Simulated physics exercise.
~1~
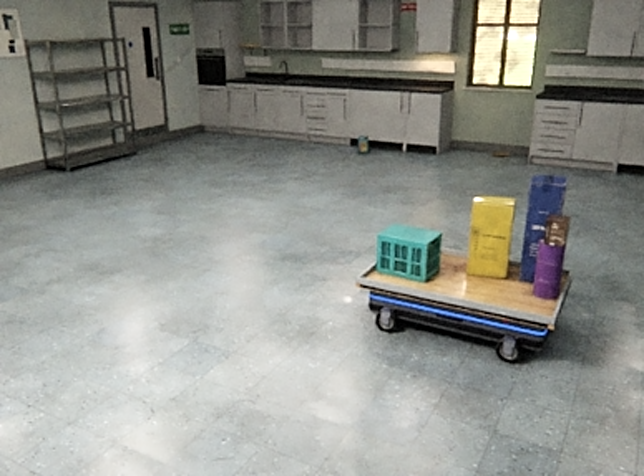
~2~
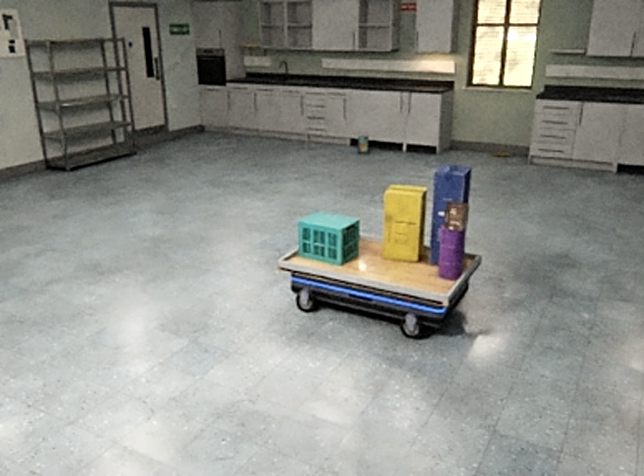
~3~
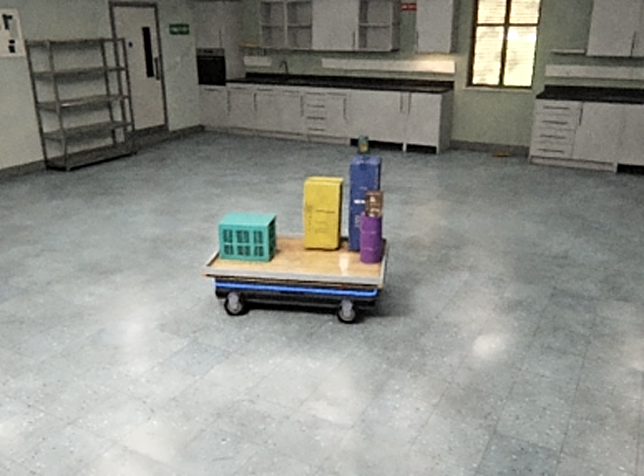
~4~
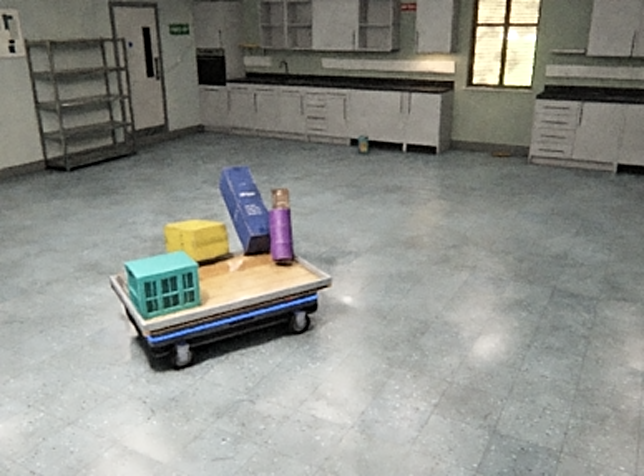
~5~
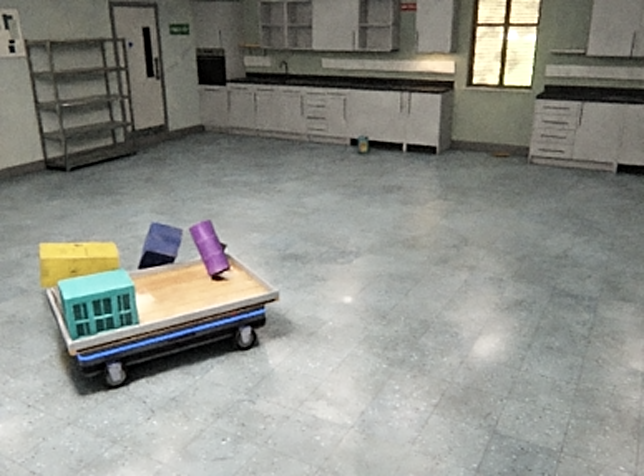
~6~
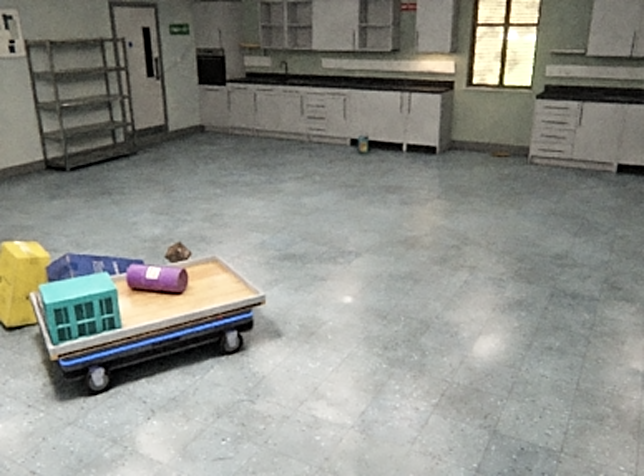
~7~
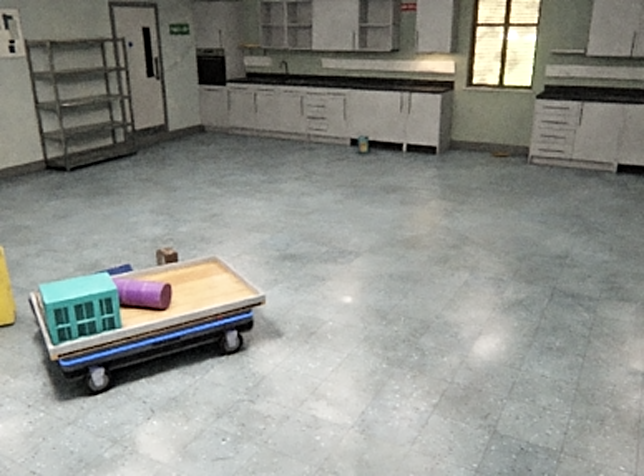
A flat cart rolled left across a kitchen floor and swung round before stopping, and the tall yellow and blue boxes and a small brown one toppled off its far side, while the purple canister fell over and stayed aboard beside the turquoise crate.
